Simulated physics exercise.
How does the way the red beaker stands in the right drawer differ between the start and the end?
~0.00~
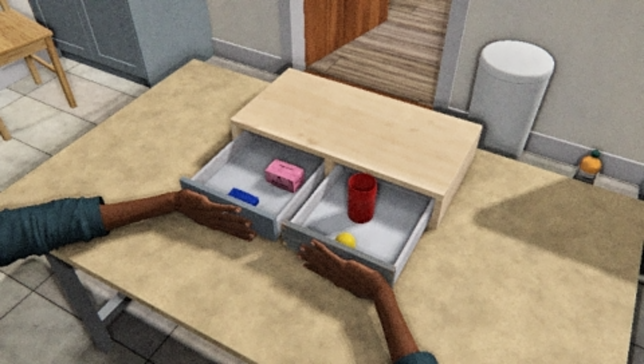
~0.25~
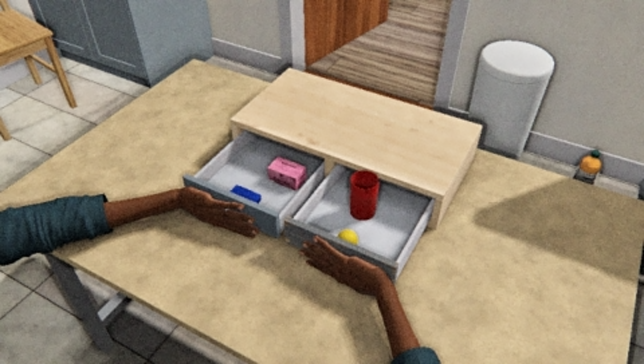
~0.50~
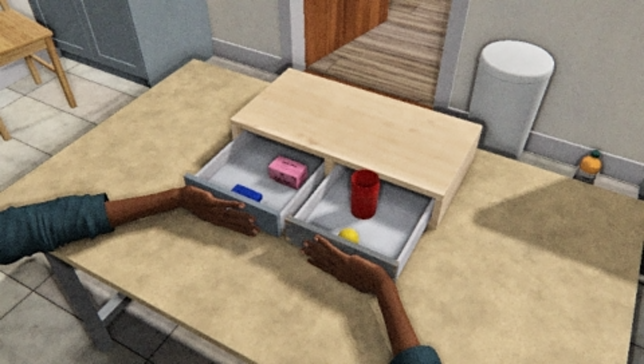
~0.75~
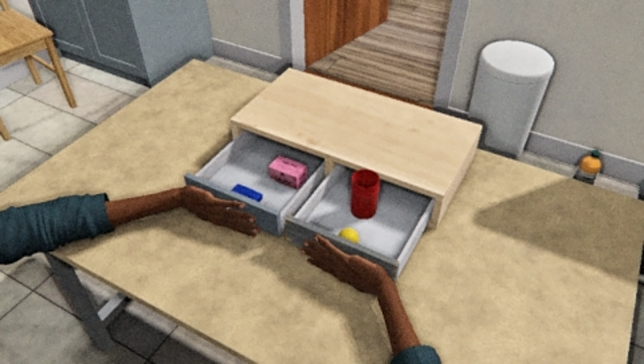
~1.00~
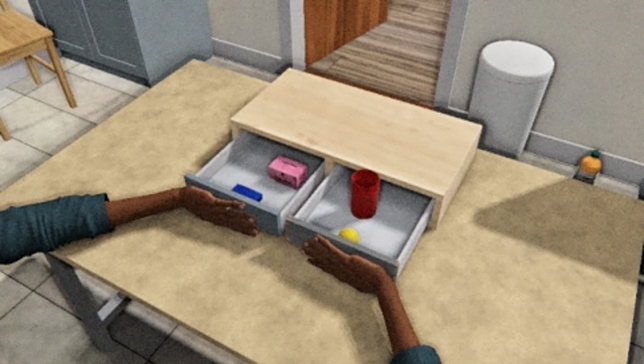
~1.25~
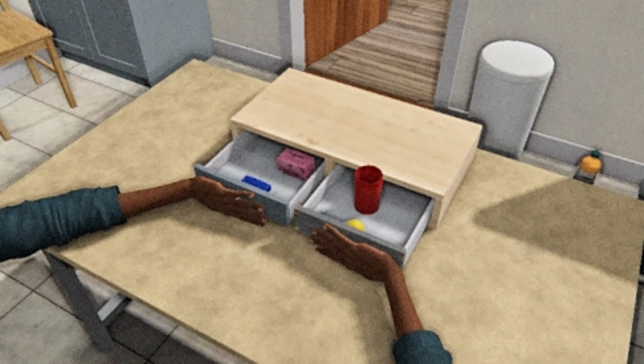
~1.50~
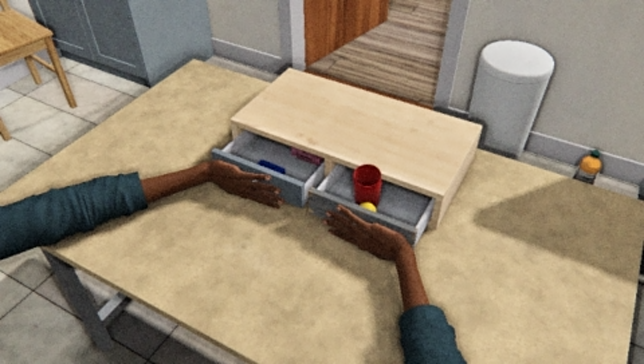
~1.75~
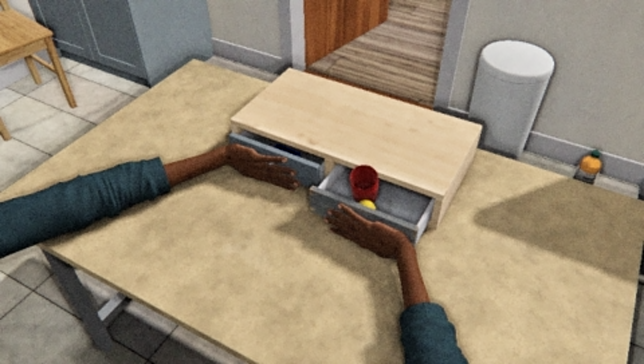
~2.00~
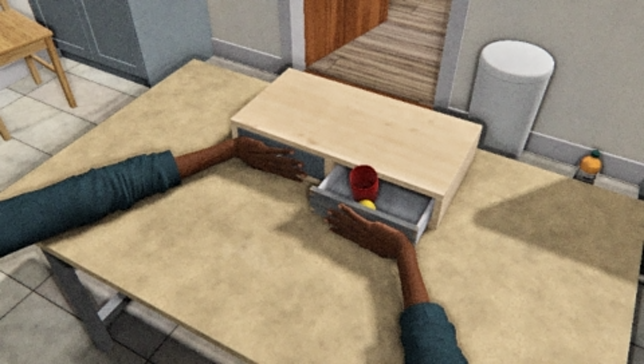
At the start the red beaker stands upright in the drawer, and by the end it is leaning over.
